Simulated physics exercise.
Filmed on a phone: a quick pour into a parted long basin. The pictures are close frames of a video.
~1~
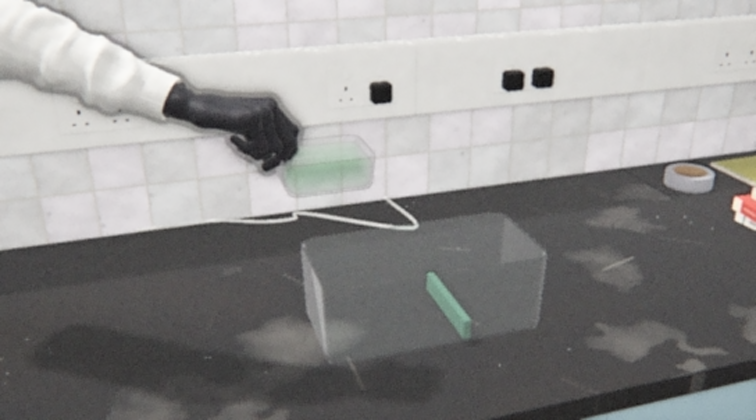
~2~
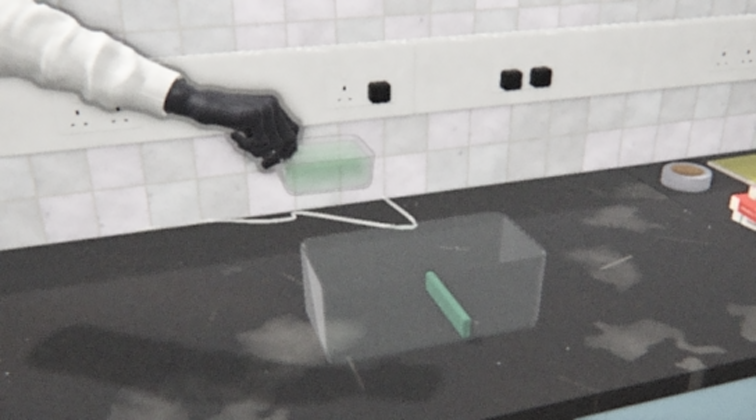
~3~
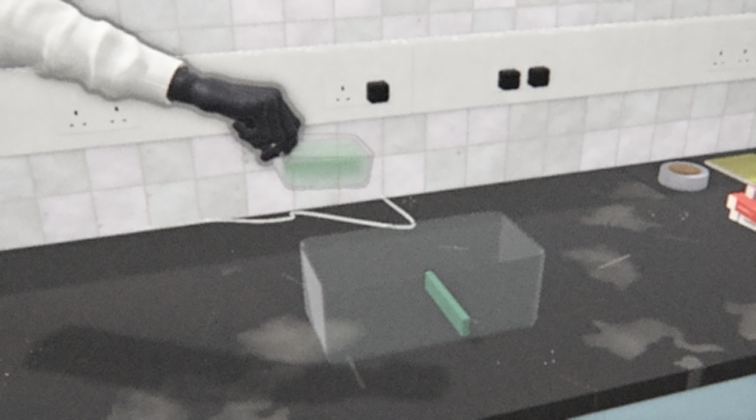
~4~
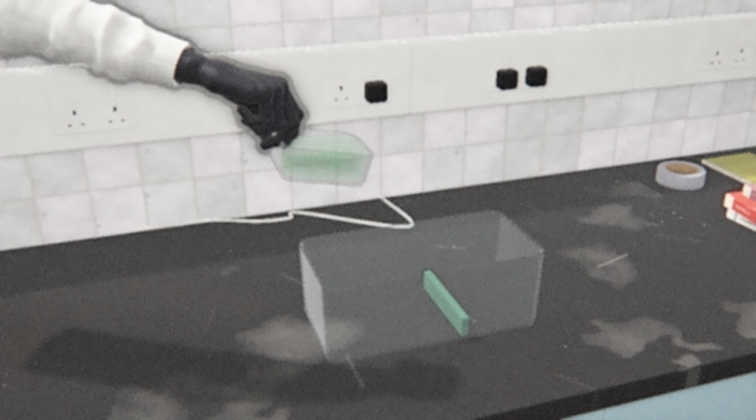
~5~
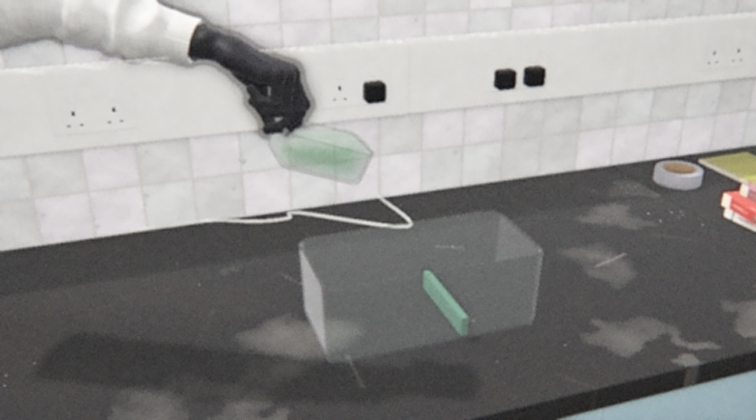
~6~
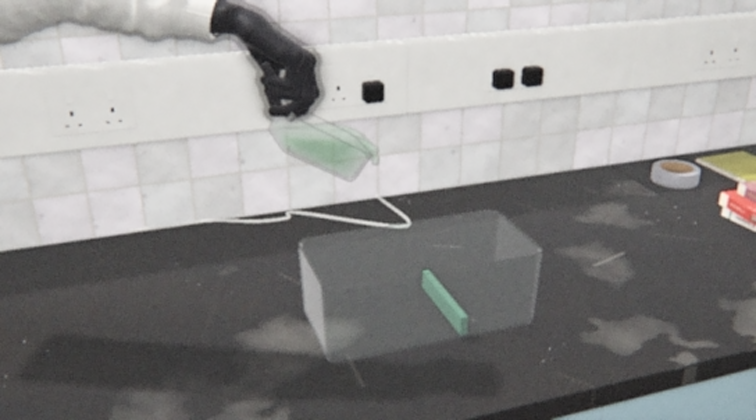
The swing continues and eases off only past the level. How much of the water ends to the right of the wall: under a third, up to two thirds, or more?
In the end between a third and two thirds is right of the wall.
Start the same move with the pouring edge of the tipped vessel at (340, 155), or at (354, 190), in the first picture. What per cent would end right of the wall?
The first gives 10 %, the second 10 %.
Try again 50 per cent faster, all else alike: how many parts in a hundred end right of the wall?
Near 50 %.
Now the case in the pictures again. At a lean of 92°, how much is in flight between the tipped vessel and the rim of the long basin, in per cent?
Some 65 per cent.
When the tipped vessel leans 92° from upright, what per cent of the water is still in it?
Near 10 %.
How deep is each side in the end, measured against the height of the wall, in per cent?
Near 20 on the left, 40 on the right.
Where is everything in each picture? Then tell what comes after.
It leans 0°; its right rim is at (367, 146); the water meets the walls at (279, 159) and (364, 150); the long basin's rim runs from (312, 266) to (525, 234); the wall's top is at (448, 296), in the first frame.
It leans 1°; its right rim is at (366, 146); the water meets the walls at (279, 158) and (363, 148), in the second frame.
It leans 6°; its right rim is at (366, 146); the water meets the walls at (278, 154) and (362, 146), in the third frame.
It leans 12°; its right rim is at (365, 146); the water meets the walls at (277, 148) and (363, 142), in the fourth frame.
It leans 21°; its right rim is at (364, 146); the water meets the walls at (277, 140) and (362, 140); 4 per cent is over the edge, in the fifth frame.
It leans 32°; its right rim is at (363, 146); the water meets the walls at (276, 130) and (355, 136); 10 per cent is over the edge, in the sixth frame.
A moment on, the tilt is 92° and 10 per cent is still to pour, 25 is left of the wall and 0 right of it.
Next, the tilt is 109° and 0 per cent is still to pour, 36 is left of the wall and 57 right of it.
Then the tilt is 109° and 0 per cent is still to pour, 46 is left of the wall and 52 right of it.
Later the tilt is 109° and 0 per cent is still to pour, 46 is left of the wall and 52 right of it.
At rest 46 per cent lies left of the wall, 52 right of it and 3 outside.
